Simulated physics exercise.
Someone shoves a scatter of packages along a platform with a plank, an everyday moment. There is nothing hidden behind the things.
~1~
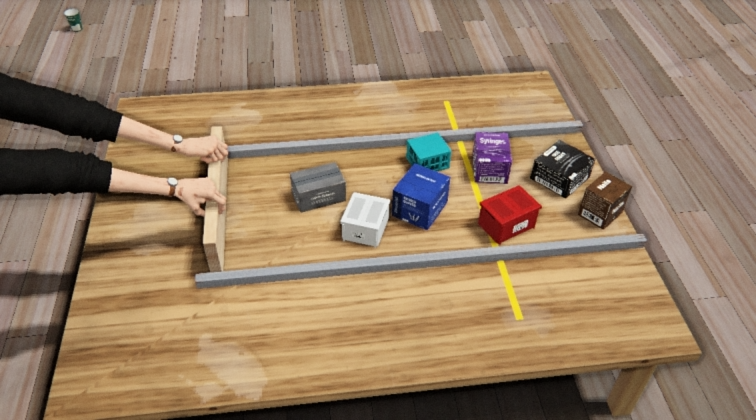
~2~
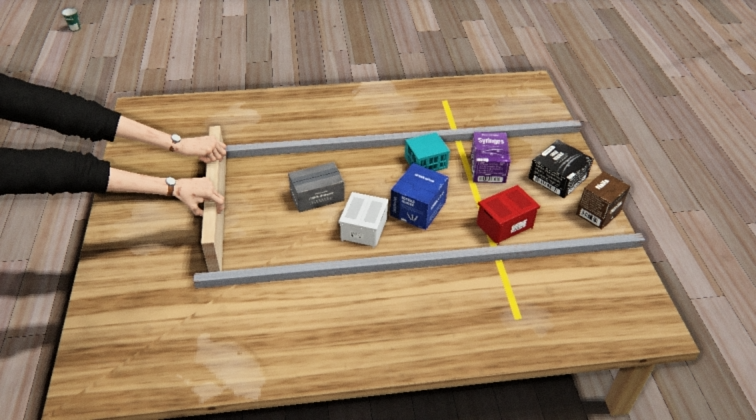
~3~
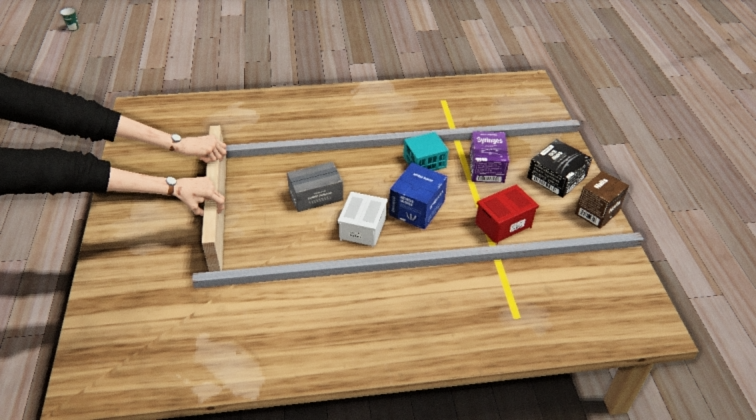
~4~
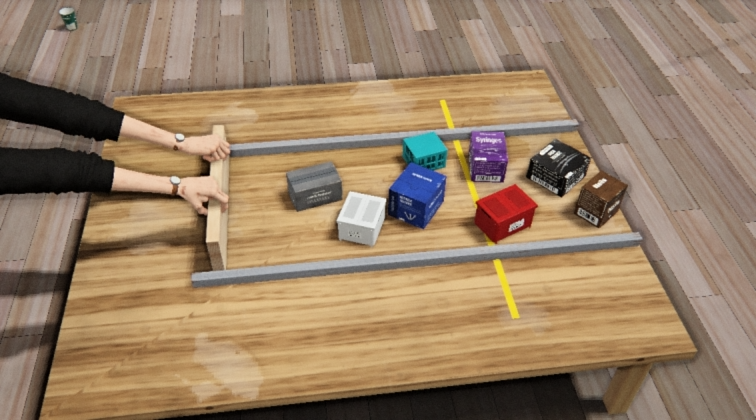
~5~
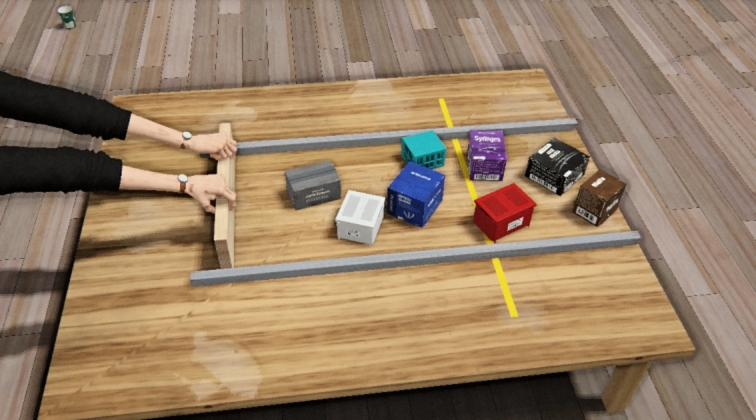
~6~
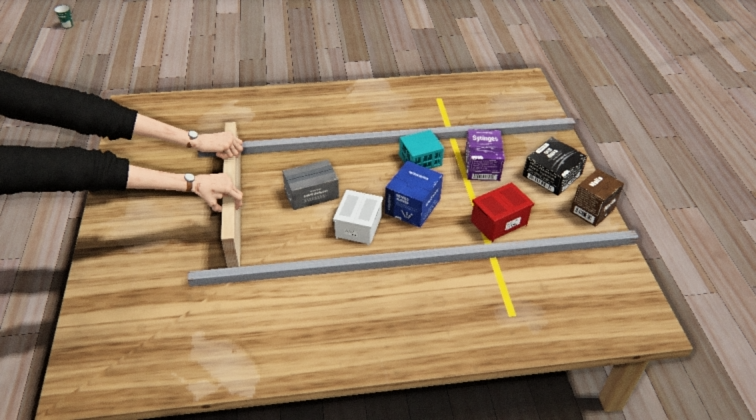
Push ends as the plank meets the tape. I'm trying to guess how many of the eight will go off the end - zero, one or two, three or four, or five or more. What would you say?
I would say zero.
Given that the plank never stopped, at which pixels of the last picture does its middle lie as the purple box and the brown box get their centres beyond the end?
Estimated middle: (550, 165), and (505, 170) for the other.
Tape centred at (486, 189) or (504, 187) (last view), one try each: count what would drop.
Ground tally per try: 0 / 1.
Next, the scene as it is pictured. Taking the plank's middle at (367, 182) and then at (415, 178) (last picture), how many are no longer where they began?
I get 3 at the one place and 5 at the other.
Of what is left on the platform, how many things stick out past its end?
0 in all.
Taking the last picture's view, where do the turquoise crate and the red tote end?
The turquoise crate ends at (477, 149) and the red tote at (550, 220).
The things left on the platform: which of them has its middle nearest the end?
Answer: The brown box.
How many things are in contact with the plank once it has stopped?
3 in contact.
A little later, none off yet; brown box at rest near (597, 198); black box at rest near (555, 166); purple box at rest near (484, 155).
Next, none off yet; brown box at rest near (597, 198); black box at rest near (555, 166); purple box moving near (486, 154).
When it is over, the number that fall off is zero.
